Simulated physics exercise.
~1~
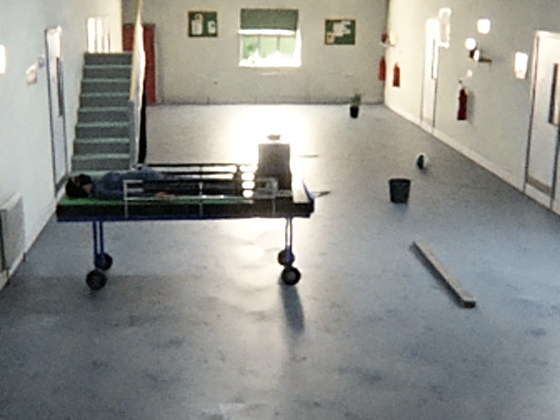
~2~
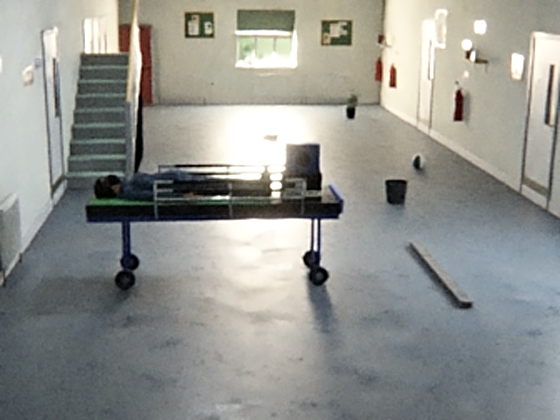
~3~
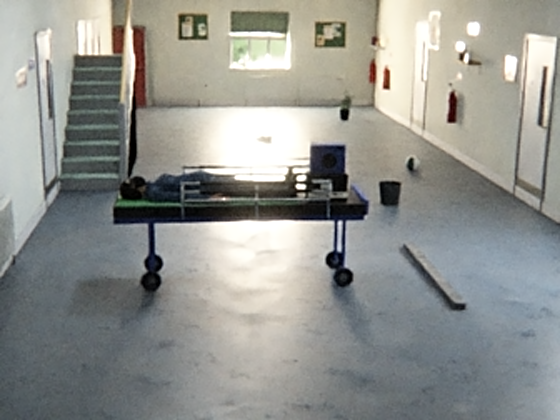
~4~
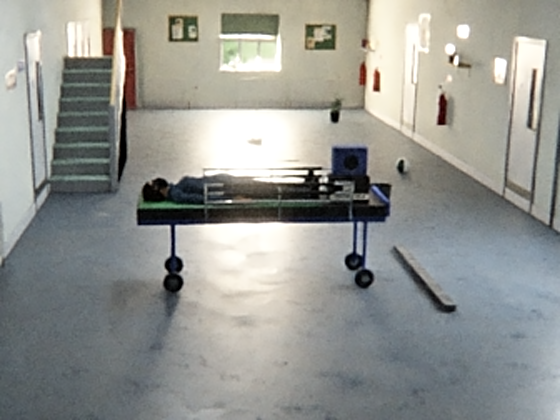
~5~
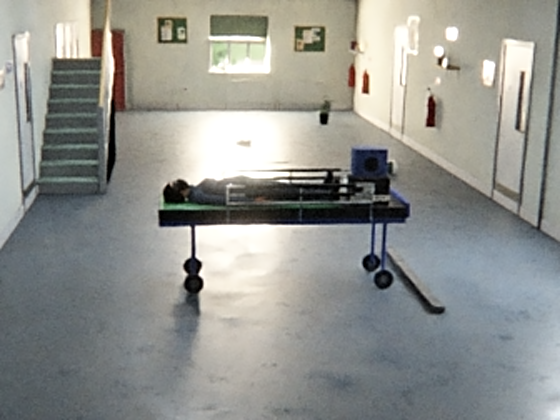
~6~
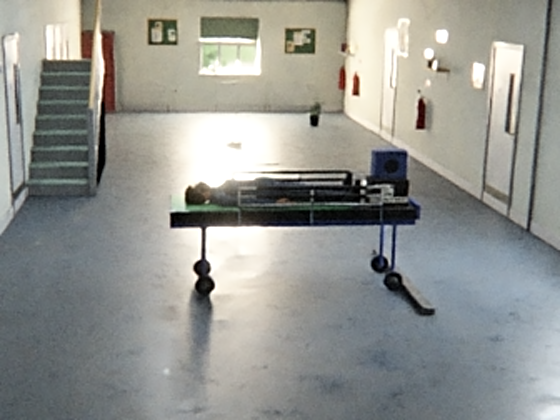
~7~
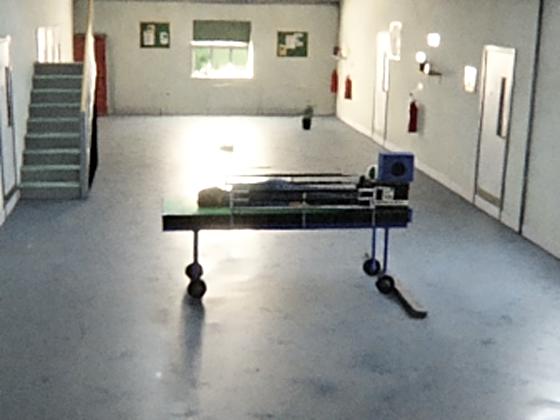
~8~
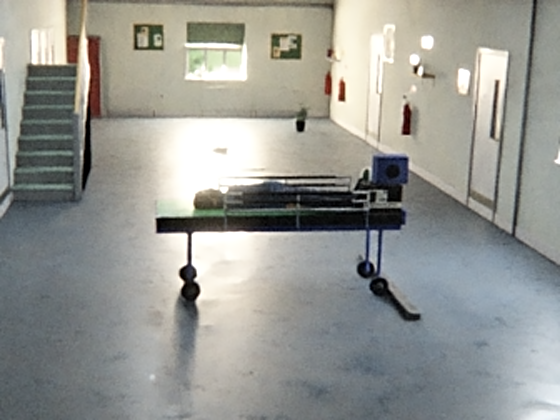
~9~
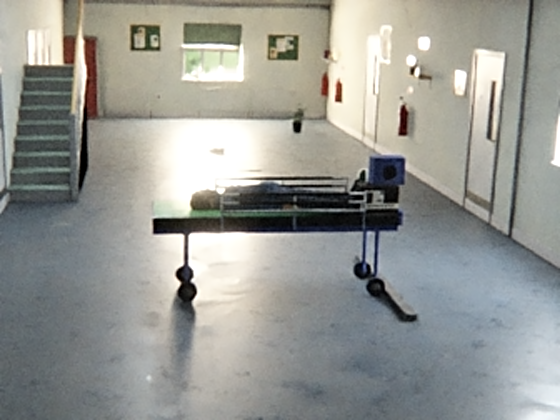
A trolley carrying a lying figure rolls right across the hall and stops, the blue monitor still aboard.
